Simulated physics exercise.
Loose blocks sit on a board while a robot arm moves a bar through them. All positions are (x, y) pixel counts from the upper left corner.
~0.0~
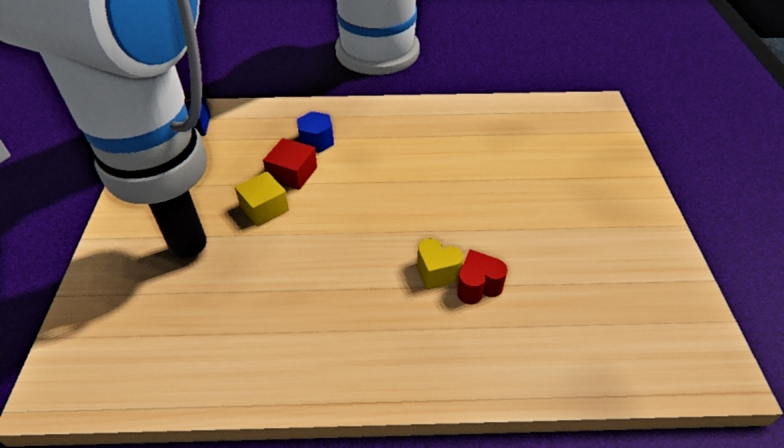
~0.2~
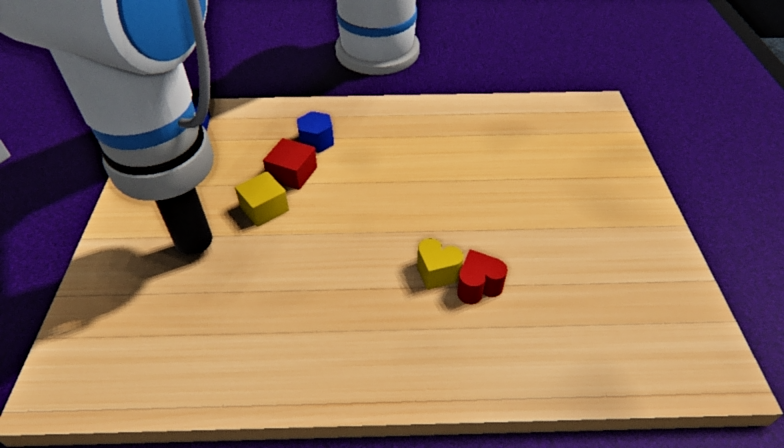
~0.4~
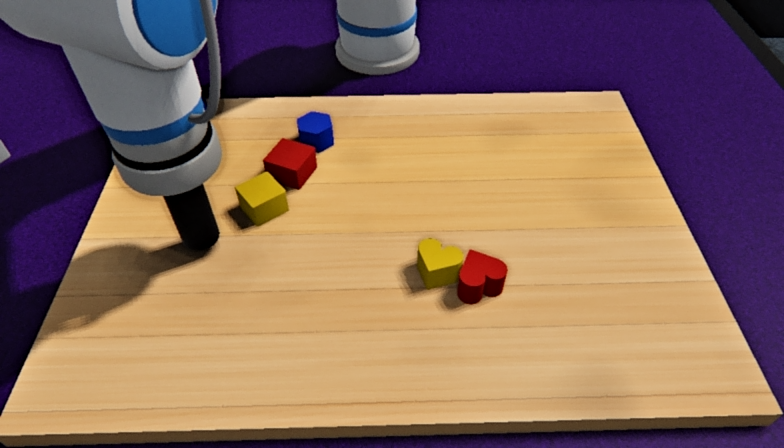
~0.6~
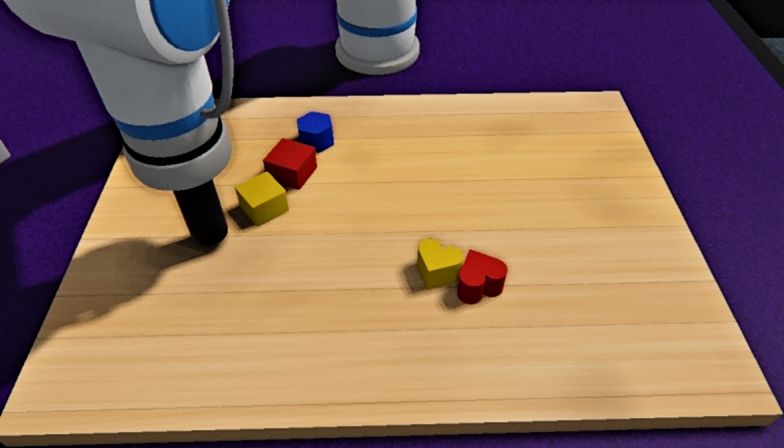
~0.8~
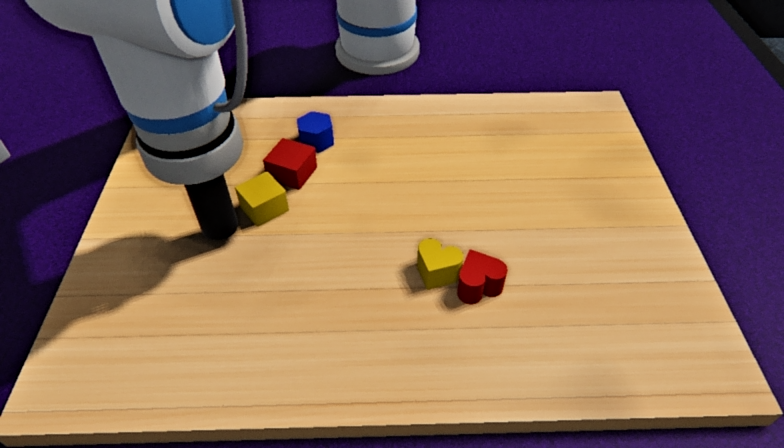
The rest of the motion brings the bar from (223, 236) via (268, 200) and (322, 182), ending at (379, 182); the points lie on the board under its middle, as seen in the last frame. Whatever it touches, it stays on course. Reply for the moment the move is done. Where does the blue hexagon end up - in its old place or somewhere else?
It is shoved along.
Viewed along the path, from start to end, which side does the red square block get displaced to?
It's set to shift left.
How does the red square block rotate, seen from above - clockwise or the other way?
From the top, the block rotates counterclockwise.
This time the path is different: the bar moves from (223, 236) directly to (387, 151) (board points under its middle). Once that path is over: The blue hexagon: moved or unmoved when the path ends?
That one moves away.
The first path, step by step. One third of the way, bar at (266, 192); yellow square block at (297, 167), turned 15° clockwise; red square block at (310, 139), turned 25° anticlockwise; blue hexagon at (316, 117), turned 15° anticlockwise.
Two thirds of the way, bar at (322, 174); yellow square block at (356, 158), turned 30° clockwise; red square block at (312, 138), turned 30° anticlockwise; blue hexagon at (316, 115), turned 20° anticlockwise.
At the end, bar at (379, 175); yellow square block at (411, 153); red square block at (312, 138), turned 30° anticlockwise; blue hexagon at (316, 115), turned 20° anticlockwise.
